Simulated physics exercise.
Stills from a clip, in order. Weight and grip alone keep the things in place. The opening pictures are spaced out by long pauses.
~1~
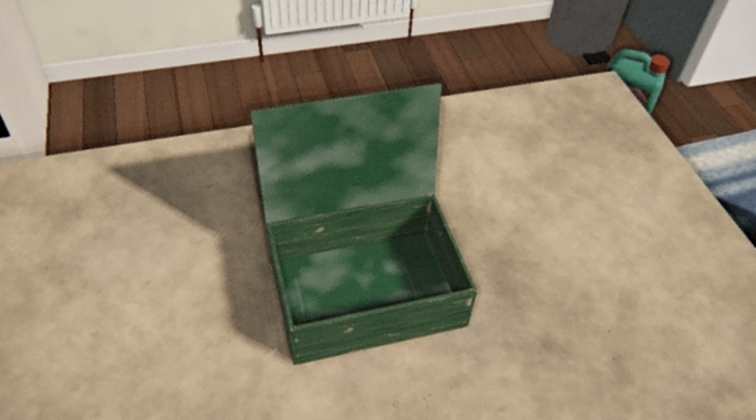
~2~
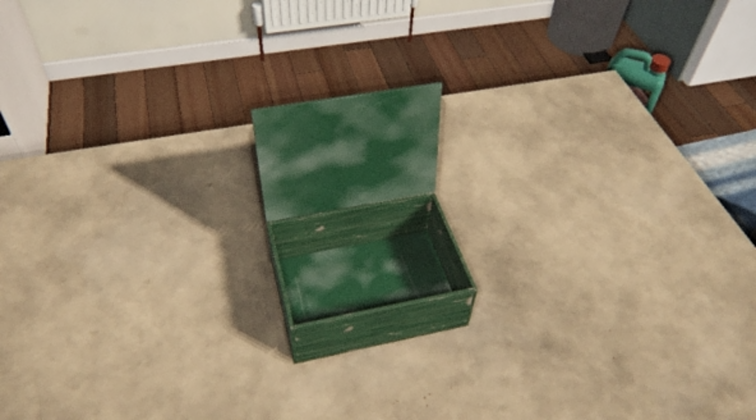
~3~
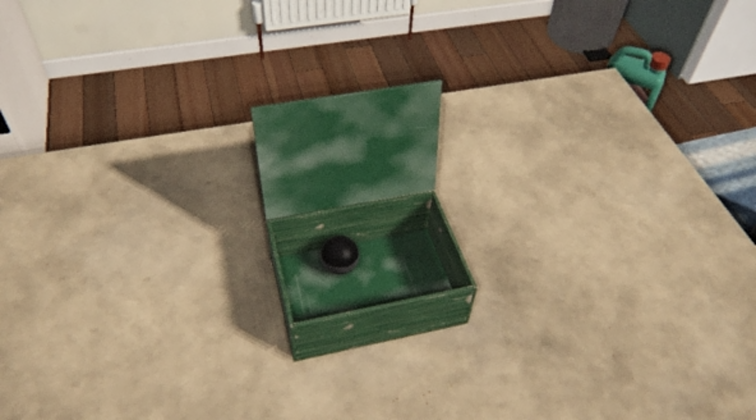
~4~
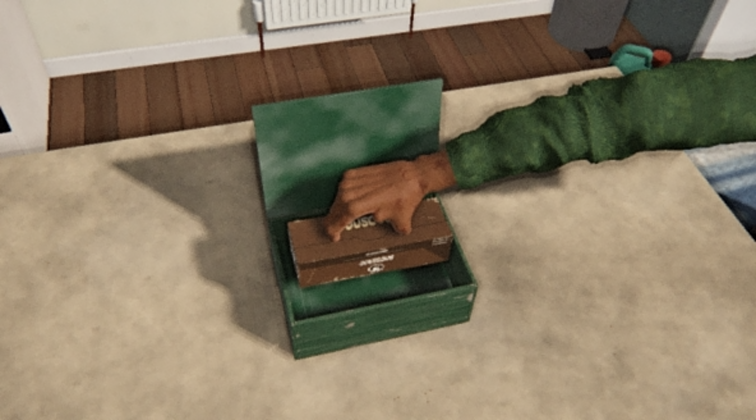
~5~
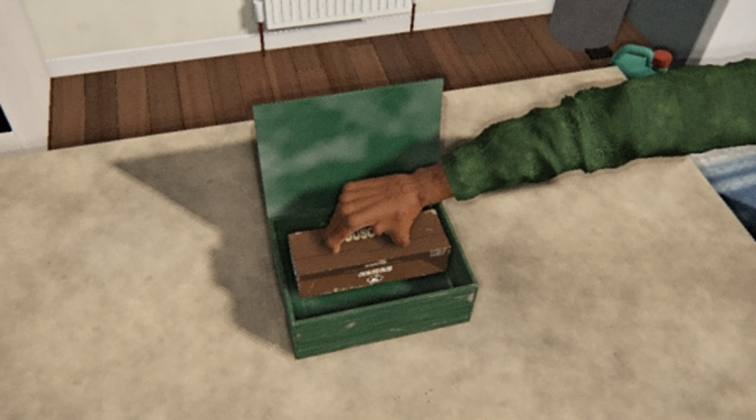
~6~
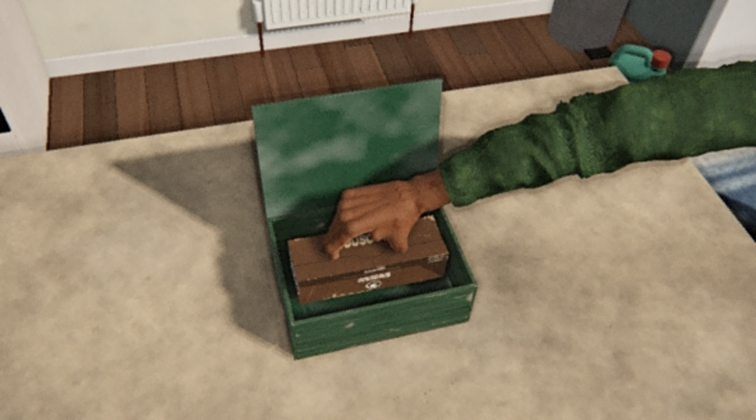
A black ball appeared inside an open green box that had been empty on a table, then a hand in a green sleeve lowered a brown carton into the box and kept hold of it.
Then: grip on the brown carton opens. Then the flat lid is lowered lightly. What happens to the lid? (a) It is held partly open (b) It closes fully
(b) It closes fully.
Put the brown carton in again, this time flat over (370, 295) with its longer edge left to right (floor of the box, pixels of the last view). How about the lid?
The lid goes all the way down.
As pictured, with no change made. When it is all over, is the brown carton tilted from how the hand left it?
Looking at the last picture, the brown carton is left as set.
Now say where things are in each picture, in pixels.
In the first picture, the last thing is not in view yet.
In the second picture, the last thing is not in view yet.
In the third picture, the last thing is not in view yet; black ball (340, 255).
The fourth picture shows coming down; brown carton (370, 242).
The fifth picture shows coming down; brown carton (369, 253).
The sixth picture shows put in, still held; brown carton (368, 259).
Then, 0.30 s after the last picture, brown carton slid a little near (365, 285).
Then, 1.40 s after the last picture, lid 72° above the rim; brown carton slid a little near (365, 286).
Then, 1.80 s after the last picture, lid 46° above the rim; brown carton slid a little near (365, 286).
Then, 2.20 s after the last picture, lid 14° above the rim; brown carton slid a little near (365, 286).
At rest, lid shut; moved from the start, brown carton; black ball in place. Seen from the same camera at the end, brown carton near (365, 286).
